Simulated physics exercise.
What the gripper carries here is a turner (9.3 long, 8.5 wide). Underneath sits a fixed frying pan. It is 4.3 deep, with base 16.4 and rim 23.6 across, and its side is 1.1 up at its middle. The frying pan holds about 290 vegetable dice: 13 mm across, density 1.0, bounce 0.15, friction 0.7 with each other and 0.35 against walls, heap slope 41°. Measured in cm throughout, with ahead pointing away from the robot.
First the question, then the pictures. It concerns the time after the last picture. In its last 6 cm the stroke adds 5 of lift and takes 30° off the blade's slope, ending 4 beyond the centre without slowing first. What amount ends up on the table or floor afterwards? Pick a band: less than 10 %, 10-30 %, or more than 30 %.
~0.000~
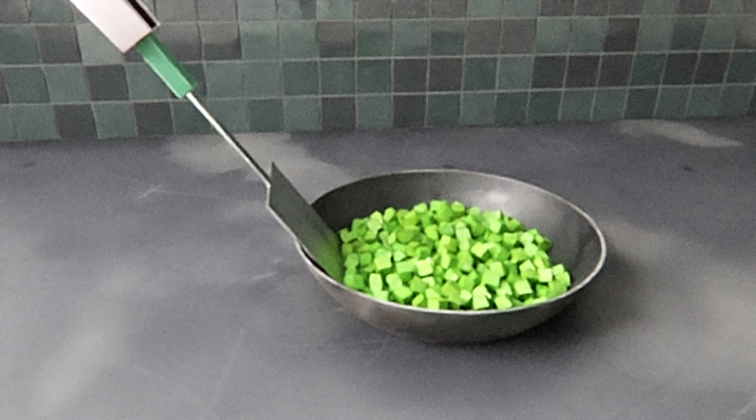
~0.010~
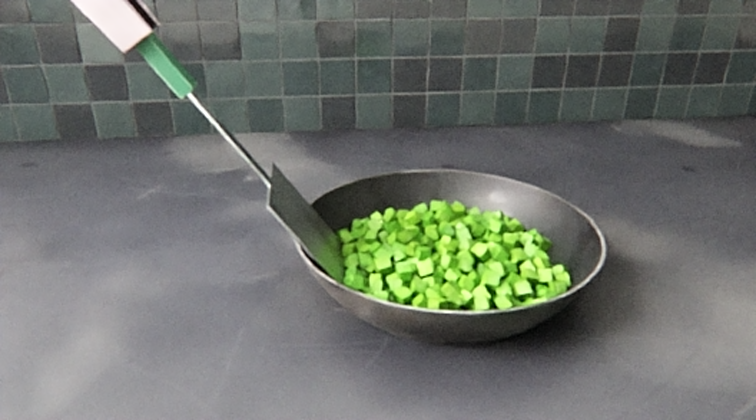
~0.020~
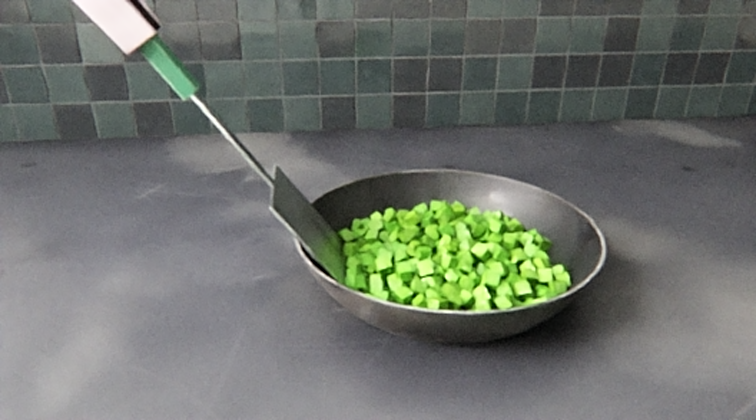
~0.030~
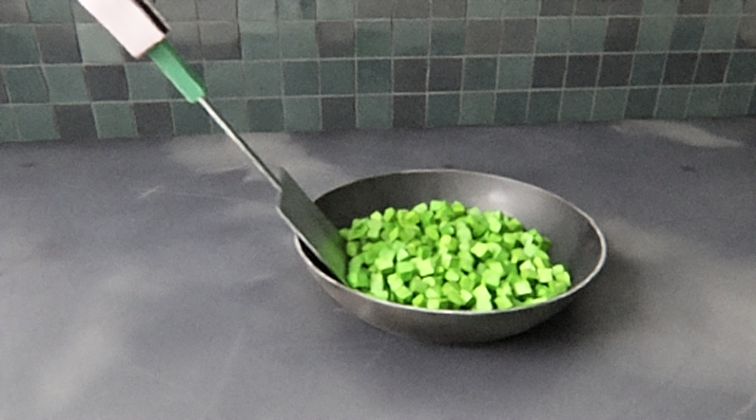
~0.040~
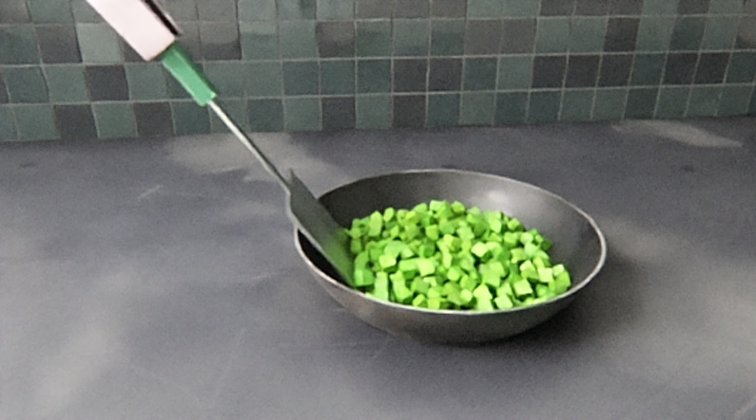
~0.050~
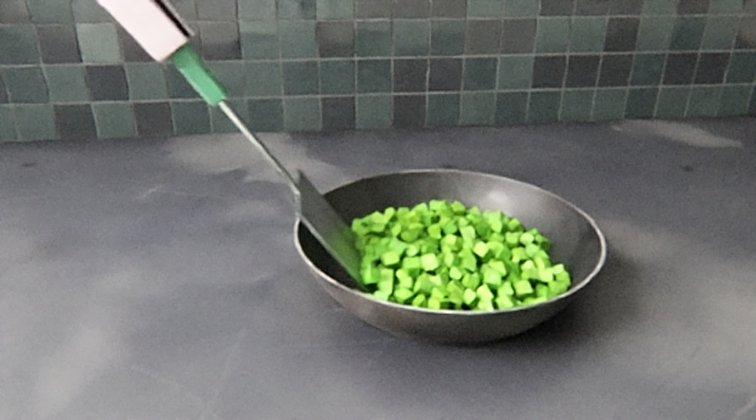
It falls in the band less than 10 %.
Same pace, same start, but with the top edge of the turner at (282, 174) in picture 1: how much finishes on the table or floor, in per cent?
About 5 per cent.
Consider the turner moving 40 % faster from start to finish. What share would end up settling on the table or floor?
Some 10 in a hundred.
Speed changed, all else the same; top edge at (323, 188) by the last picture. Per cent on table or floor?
I'd say around 15 per cent.
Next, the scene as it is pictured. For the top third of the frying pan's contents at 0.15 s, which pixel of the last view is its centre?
About pixel (507, 231).
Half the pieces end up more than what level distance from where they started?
I'd guess close to 4 centimetres.
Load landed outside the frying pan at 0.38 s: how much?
Around 5 %.
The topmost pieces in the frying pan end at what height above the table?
It reaches about 6.0 cm.
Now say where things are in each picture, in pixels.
In the first frame, turner top edge at (269, 182), sloping 55°; upper third of the load around (445, 249), from x 345 to 560, top at y 210; 289 in the frying pan.
In the second frame, turner top edge at (270, 183), sloping 55°; upper third of the load around (445, 249), from x 345 to 560, top at y 210.
In the third frame, turner top edge at (273, 184), sloping 55°; upper third of the load around (445, 249), from x 345 to 560, top at y 210.
In the fourth frame, turner top edge at (279, 187), sloping 55°; upper third of the load around (444, 248), from x 345 to 560, top at y 210.
In the fifth frame, turner top edge at (288, 189), sloping 55°; upper third of the load around (441, 247), from x 345 to 560, top at y 210.
In the sixth frame, turner top edge at (298, 189), sloping 55°; upper third of the load around (440, 246), from x 345 to 560, top at y 210; 289 in the frying pan.
By 0.10 s, sloping 55°, highest piece 4 above the table; 289 in the frying pan.
By 0.15 s, sloping 41°, highest piece 6 above the table; 289 in the frying pan.
By 0.38 s, sloping 25°, highest piece 6 above the table; 271 in the frying pan, 16 on the table or floor, 2 on the blade or in flight.
By 1.43 s, sloping 25°, highest piece 6 above the table; 271 in the frying pan, 18 on the table or floor.
Final count, 271 in the frying pan, 18 on the table or floor. That is 6 % on the table or floor.
